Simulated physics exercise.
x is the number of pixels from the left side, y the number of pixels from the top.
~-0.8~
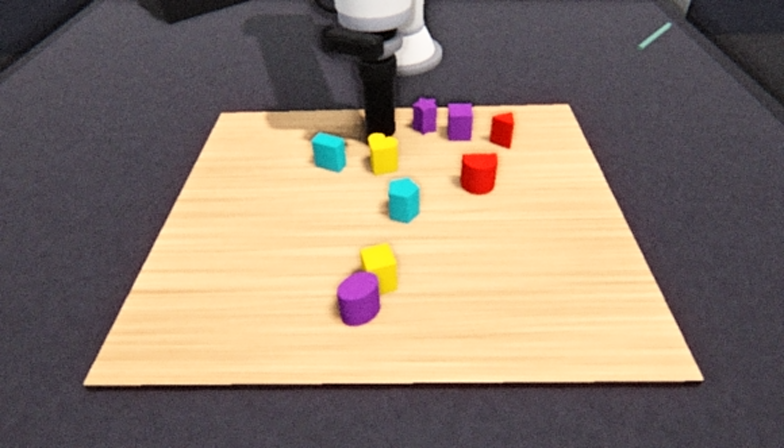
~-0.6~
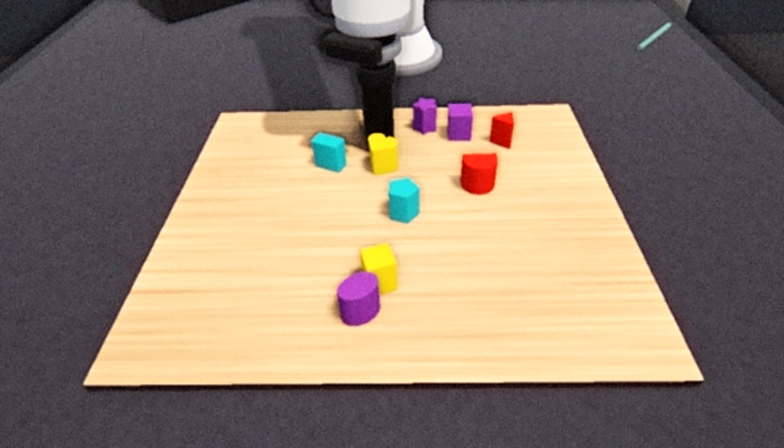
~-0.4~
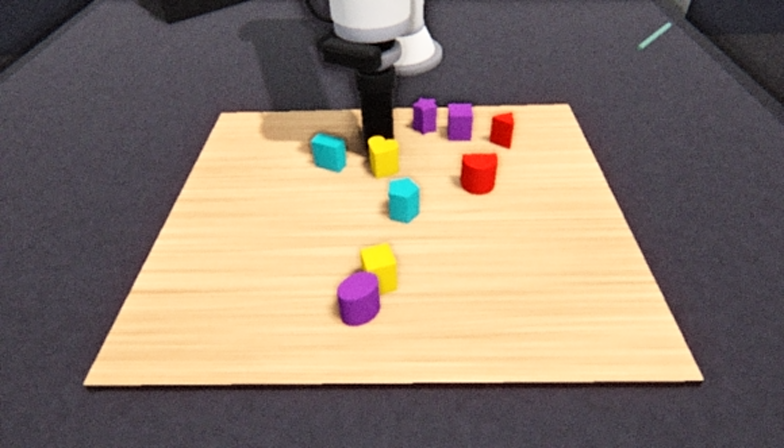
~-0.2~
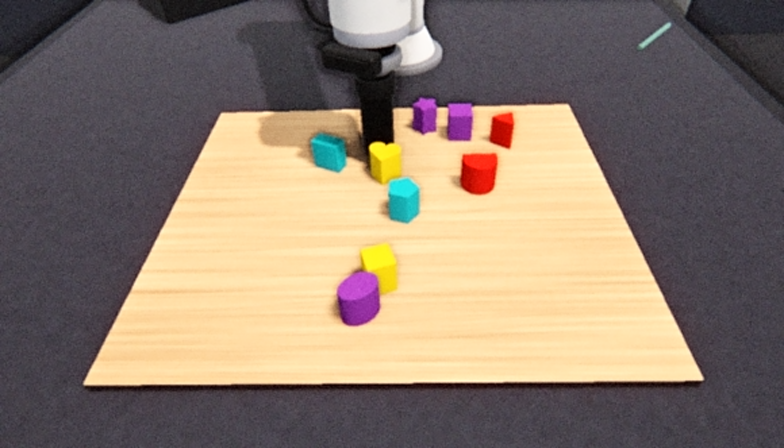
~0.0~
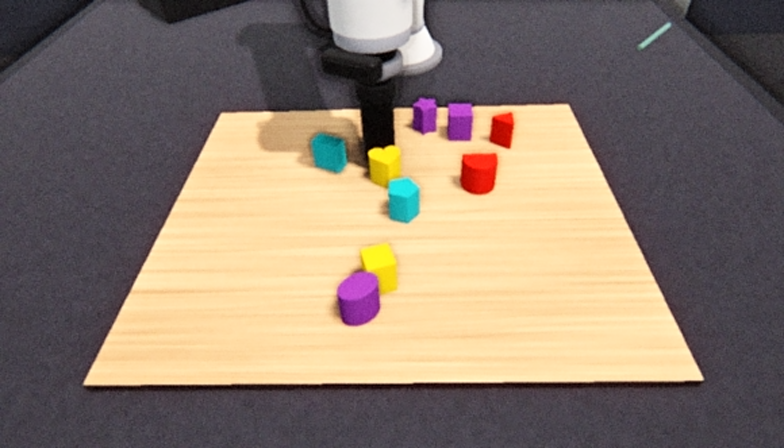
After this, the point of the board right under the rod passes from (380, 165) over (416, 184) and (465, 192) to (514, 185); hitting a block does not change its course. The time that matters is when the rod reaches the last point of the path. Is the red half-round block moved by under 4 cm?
The answer is no.
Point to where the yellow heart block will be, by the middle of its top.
In the picture, that point is around (400, 172).
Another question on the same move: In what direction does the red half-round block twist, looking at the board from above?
Its rotation is counterclockwise.
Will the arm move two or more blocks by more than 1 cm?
That would be a yes.
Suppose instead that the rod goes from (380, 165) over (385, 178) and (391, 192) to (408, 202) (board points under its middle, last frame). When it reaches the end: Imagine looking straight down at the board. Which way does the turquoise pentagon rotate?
Looking down, my answer is that the turquoise pentagon rotates anticlockwise.
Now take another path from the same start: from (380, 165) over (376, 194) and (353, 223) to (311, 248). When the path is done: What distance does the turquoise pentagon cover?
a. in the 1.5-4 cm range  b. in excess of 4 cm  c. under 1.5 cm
The correct letter is a.
The first path, step by step. One third of the way, rod at (417, 174); yellow heart block at (400, 172), turned 50° clockwise; turquoise pentagon at (402, 189).
Two thirds of the way, rod at (466, 182); yellow heart block at (400, 172), turned 50° clockwise; turquoise pentagon at (402, 189); red half-round block at (500, 158).
At the end, rod at (516, 175); turquoise rectangular block still; yellow heart block at (400, 172), turned 50° clockwise; turquoise pentagon at (402, 189); red half-round block at (548, 150), turned 20° anticlockwise.
